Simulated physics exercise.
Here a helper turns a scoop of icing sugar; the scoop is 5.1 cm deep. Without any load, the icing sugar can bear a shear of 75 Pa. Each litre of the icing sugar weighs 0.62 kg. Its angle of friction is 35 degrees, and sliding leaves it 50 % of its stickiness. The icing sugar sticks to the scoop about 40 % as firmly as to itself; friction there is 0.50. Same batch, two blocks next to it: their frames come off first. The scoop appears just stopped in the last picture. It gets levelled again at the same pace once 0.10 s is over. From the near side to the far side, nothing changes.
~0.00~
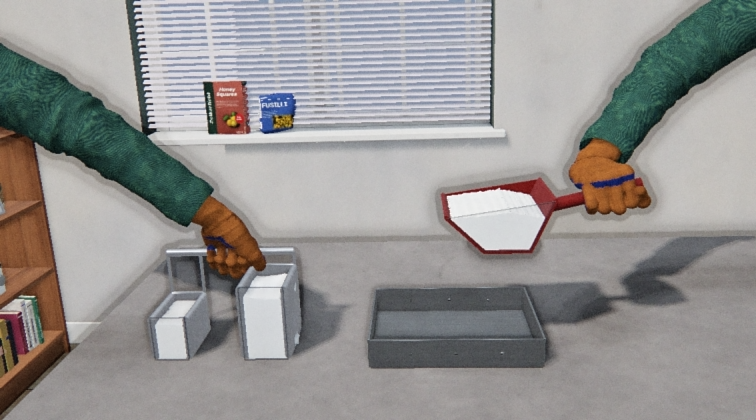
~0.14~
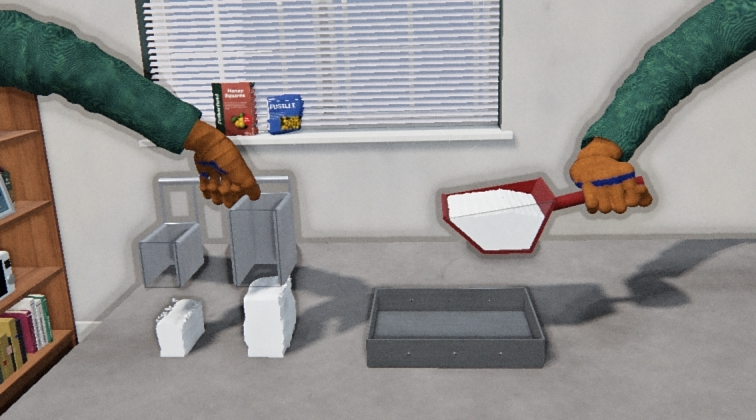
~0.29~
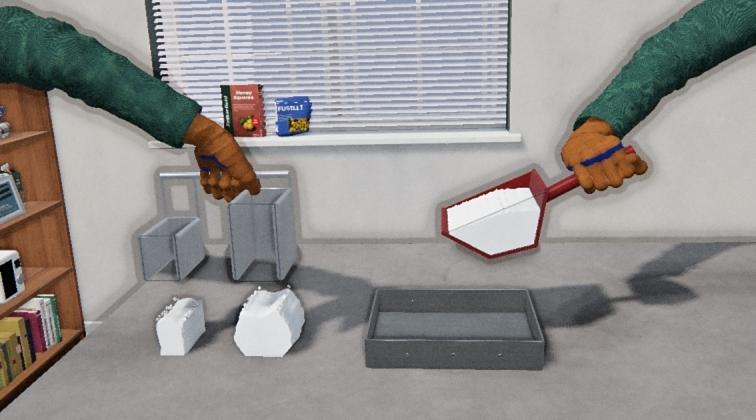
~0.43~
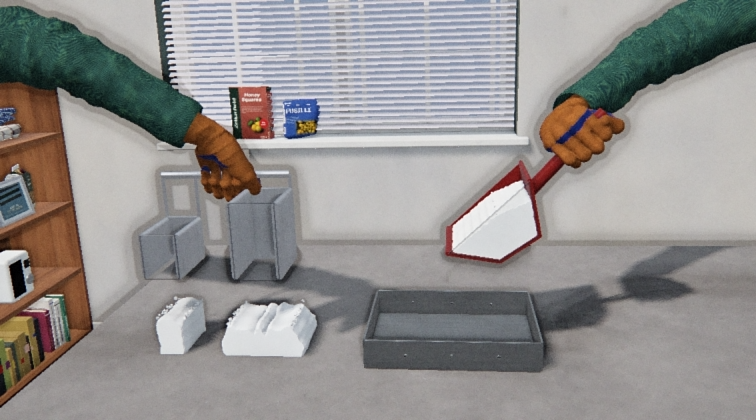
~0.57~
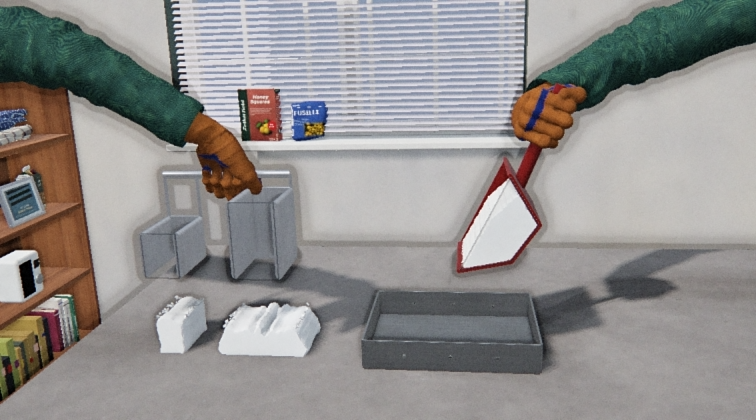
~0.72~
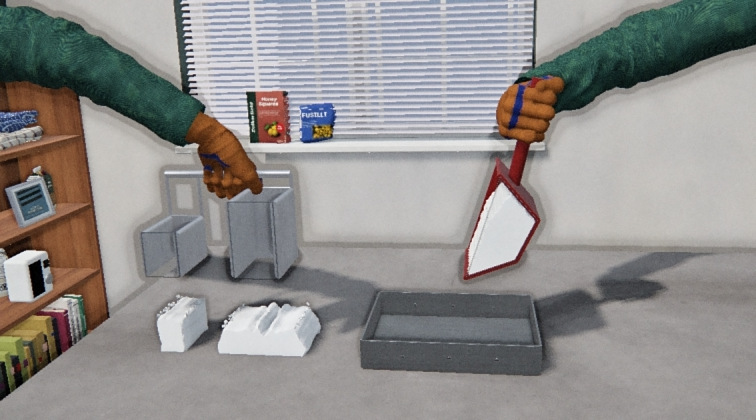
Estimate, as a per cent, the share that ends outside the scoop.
The estimate is close to 0 %.
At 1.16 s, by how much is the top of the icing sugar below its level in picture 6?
I'd put it at close to 1.5 cm.
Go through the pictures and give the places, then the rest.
In the first frame, lip at (448, 217), tilt 0 degrees; top of the icing sugar at (508, 213); blocks stand 5.7 cm, 10 cm (left to right).
In the second frame, lip at (447, 217), tilt 1 degrees; top of the icing sugar at (507, 213); blocks stand 5.7 cm, 9.8 cm (left to right).
In the third frame, lip at (445, 231), tilt 15 degrees; top of the icing sugar at (534, 210); blocks stand 5.7 cm, 7.5 cm (left to right).
In the fourth frame, lip at (448, 252), tilt 35 degrees; top of the icing sugar at (528, 202); blocks stand 5.7 cm, 5.1 cm (left to right).
In the fifth frame, lip at (458, 269), tilt 55 degrees; top of the icing sugar at (518, 197); blocks stand 5.7 cm, 4.8 cm (left to right).
In the sixth frame, lip at (465, 276), tilt 64 degrees; top of the icing sugar at (510, 197); blocks stand 5.7 cm, 4.7 cm (left to right).
After 0.92 s, the scoop is at 60 degrees and 0 % has left it.
After 1.16 s, the scoop is at 28 degrees and 0 % has left it.
After 1.40 s, the scoop is at 1 degrees and 0 % has left it.
After 1.64 s, the scoop is at 0 degrees and 0 % has left it.
After 1.75 s, at the end, the scoop is at 0 degrees and 0 % has left it.
